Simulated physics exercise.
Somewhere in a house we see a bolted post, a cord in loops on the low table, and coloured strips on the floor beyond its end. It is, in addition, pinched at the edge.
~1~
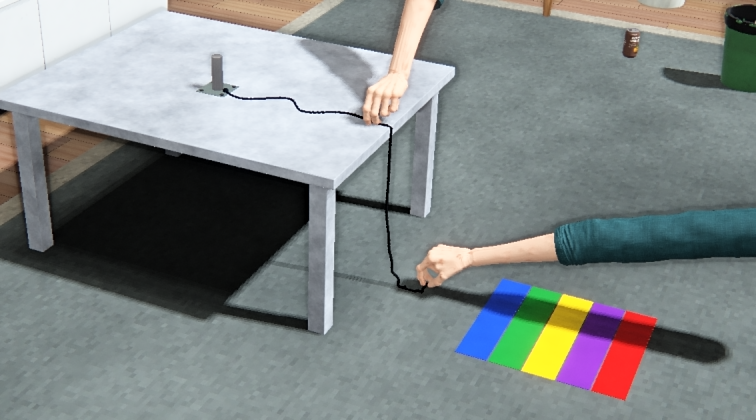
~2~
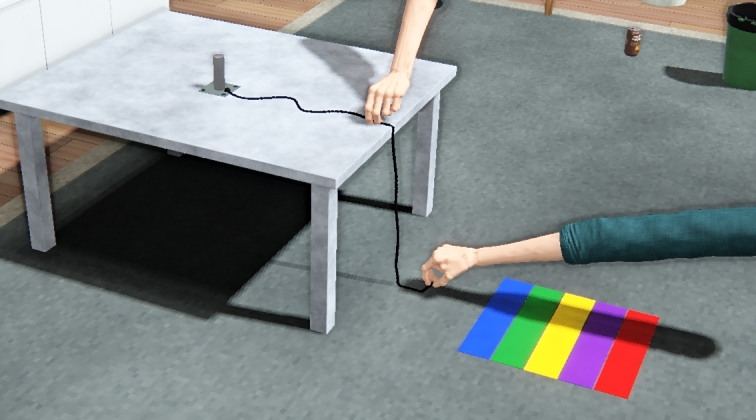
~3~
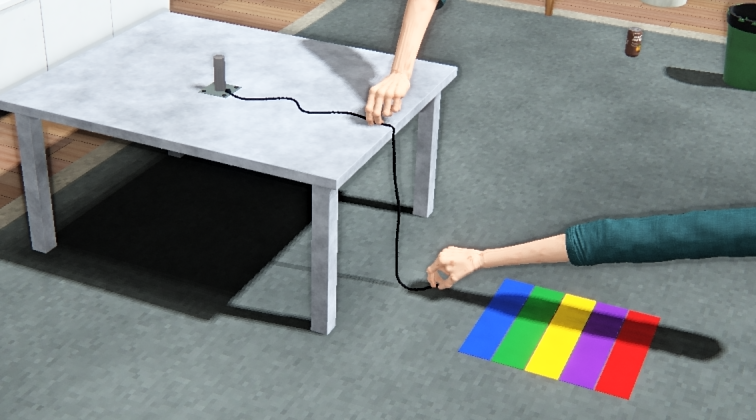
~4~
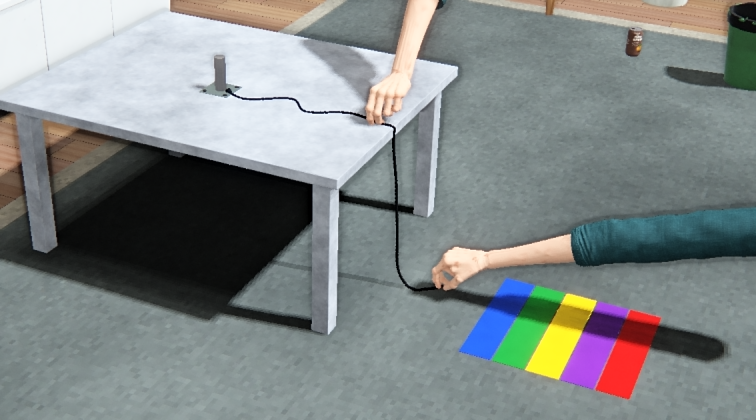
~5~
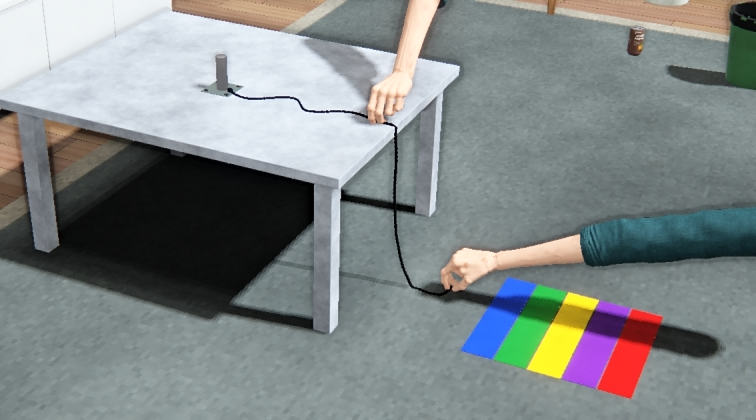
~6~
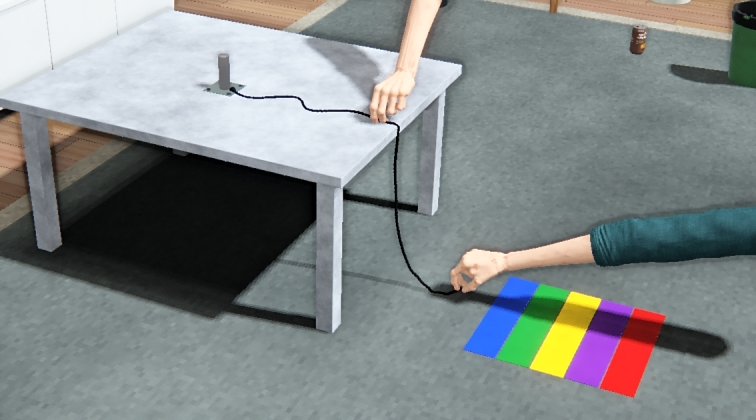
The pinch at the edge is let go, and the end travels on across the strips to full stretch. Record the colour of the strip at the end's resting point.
Resting point: Yellow strip.
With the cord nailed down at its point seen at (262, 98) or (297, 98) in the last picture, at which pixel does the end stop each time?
Roughly (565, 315), then roughly (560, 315).
Soon after, end near (498, 298); over blue.
Then, end near (543, 310); over green.
At full stretch, end near (571, 317); over yellow. It gets as far as the yellow strip.
